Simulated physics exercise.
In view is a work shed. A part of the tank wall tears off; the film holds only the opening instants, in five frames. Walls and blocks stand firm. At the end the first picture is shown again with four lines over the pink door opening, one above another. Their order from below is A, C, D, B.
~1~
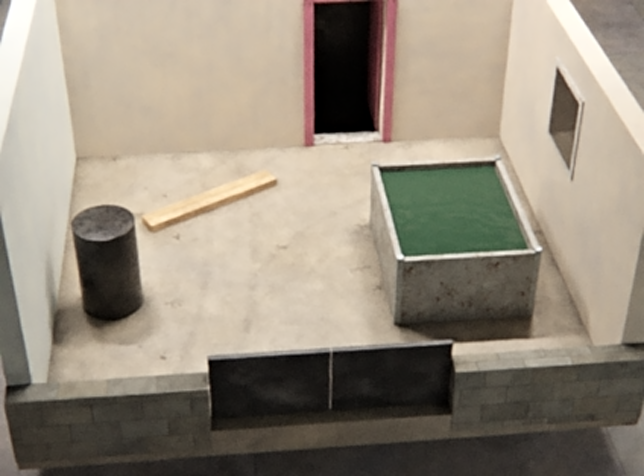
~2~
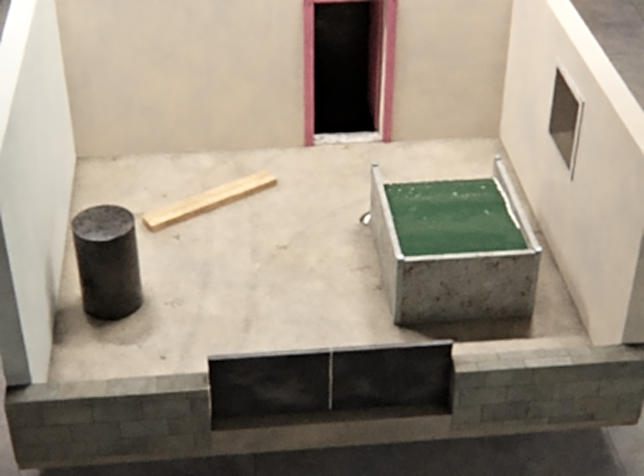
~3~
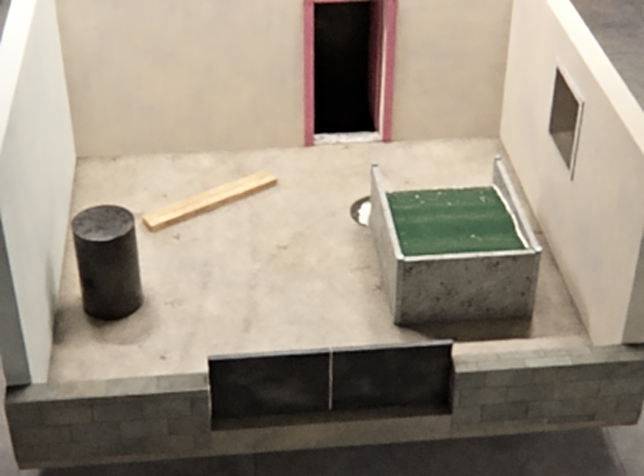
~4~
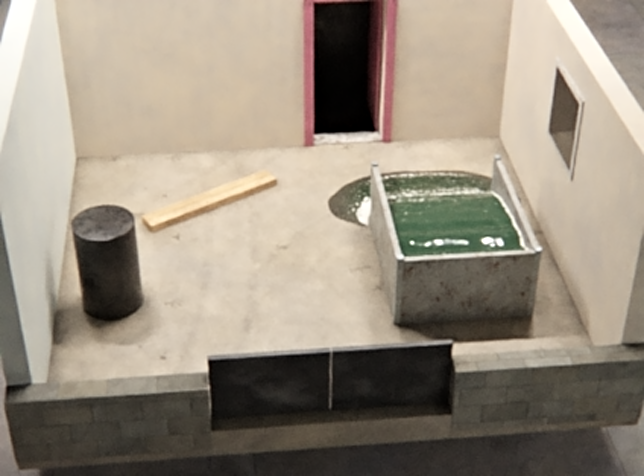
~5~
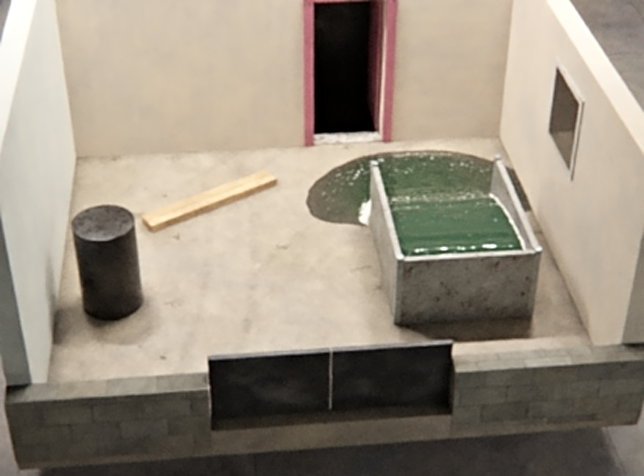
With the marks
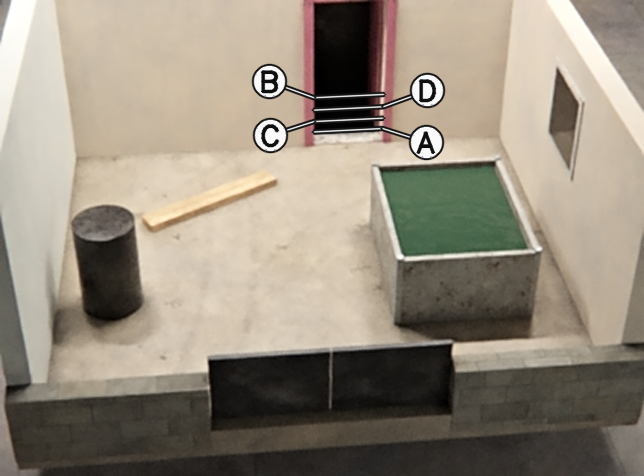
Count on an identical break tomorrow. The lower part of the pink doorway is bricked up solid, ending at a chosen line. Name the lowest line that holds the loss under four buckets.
The answer is mark C.
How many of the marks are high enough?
Three.
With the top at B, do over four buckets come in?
No, not at all.
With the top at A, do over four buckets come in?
Yes.
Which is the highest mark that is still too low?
That is mark A.
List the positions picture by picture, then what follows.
The first picture shows water in the tank at rest, its middle at (451, 212); foot of the pink doorway at (348, 143); shut gate at (331, 359).
In the second picture, water covers 2 % of the ground, its front hidden from here.
In the third picture, 4 % of the ground under water, visible out to (357, 210).
In the fourth picture, 8 % of the ground under water, visible out to (339, 197).
In the fifth picture, 14 % of the ground under water, visible out to (364, 159).
In white, A at (348, 130); B at (349, 96); C at (348, 119); D at (348, 108); from the bottom up A, C, D, B.
Choosing A, about 11 bucketfuls get in.
Choosing B, nothing gets over.
Choosing C, a splash gets over, under a bucket.
Choosing D, nothing gets over.
